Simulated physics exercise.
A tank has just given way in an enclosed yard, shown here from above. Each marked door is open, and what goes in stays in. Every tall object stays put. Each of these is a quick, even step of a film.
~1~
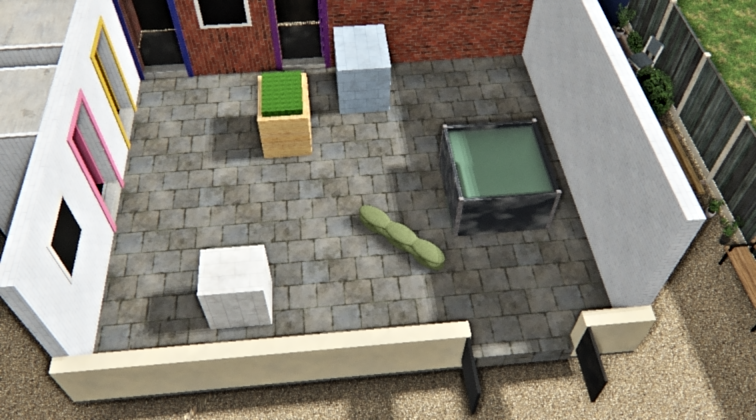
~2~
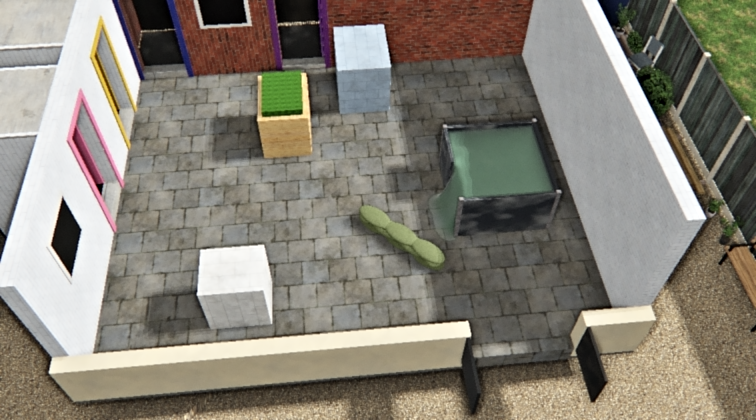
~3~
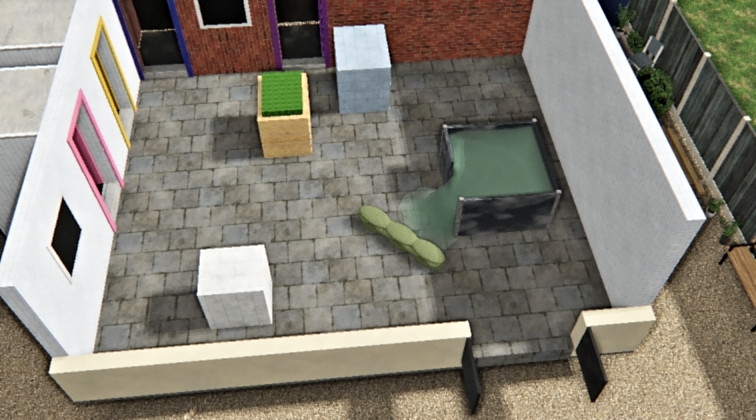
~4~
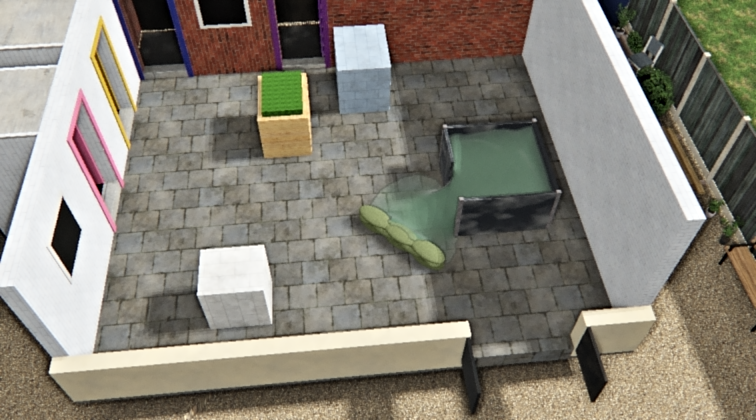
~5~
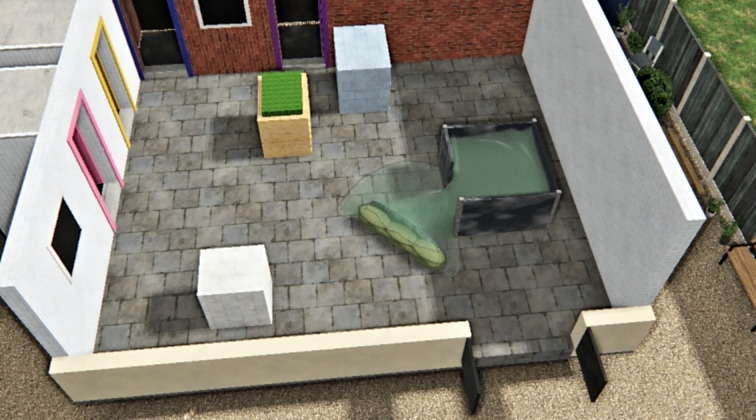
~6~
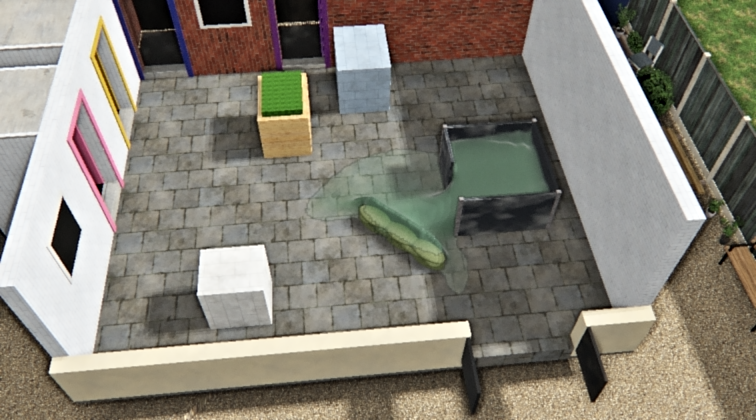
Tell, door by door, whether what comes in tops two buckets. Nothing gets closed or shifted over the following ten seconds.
In turn, the pink door keeps to two buckets or fewer; the purple door tops two buckets; the blue door keeps to two buckets or fewer; the yellow door keeps to two buckets or fewer.
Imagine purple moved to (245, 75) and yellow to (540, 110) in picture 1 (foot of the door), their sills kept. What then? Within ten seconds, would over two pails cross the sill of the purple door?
Looking at it, purple door fails to reach the limit here.
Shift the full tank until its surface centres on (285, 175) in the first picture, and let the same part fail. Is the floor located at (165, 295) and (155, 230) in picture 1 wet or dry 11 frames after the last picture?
Submerged and submerged.
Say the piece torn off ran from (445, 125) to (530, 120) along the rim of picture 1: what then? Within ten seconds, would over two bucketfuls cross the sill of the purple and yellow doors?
Note - purple door: Short of the mark, yellow door: Short of the mark.
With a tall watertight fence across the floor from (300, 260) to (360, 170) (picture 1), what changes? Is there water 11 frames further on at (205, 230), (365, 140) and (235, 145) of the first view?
Results in order: Bone-dry / swamped / bone-dry.
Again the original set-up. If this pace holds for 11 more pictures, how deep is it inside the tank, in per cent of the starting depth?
Somewhere around 44 %, give or take.
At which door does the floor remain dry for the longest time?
Answer - the blue-painted one.
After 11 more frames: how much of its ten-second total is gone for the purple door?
Estimate: Some 0 per cent.
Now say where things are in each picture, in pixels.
In the first frame, still water in the open tank at (499, 162).
In the second frame, the front is at (453, 239), out from the gap at (455, 205).
In the third frame, water pours out at (455, 205) and has run to (403, 207).
In the fourth frame, water pours out at (454, 206) and has run to (372, 209).
In the fifth frame, the front is at (342, 209), out from the gap at (454, 206).
In the sixth frame, the front is at (311, 206), out from the gap at (455, 206).
A moment on, water covers 25 % of the floor; the pink door not reached, the purple door not reached, the blue door not reached, the yellow door not reached.
Next, water covers 50 % of the floor; the pink door not reached, the purple door wet at the sill, nothing in, the blue door not reached, the yellow door wet at the sill, nothing in.
Then, water covers 60 % of the floor; the pink door wet at the sill, nothing in, the purple door over two buckets in, the blue door wet at the sill, nothing in, the yellow door wet at the sill, nothing in.
Later, water covers 70 % of the floor; the pink door wet at the sill, nothing in, the purple door far over two buckets in, the blue door wet at the sill, nothing in, the yellow door wet at the sill, nothing in.
In the end, water covers 90 % of the floor; the pink door wet at the sill, nothing in, the purple door far over two buckets in, the blue door wet at the sill, nothing in, the yellow door wet at the sill, nothing in.
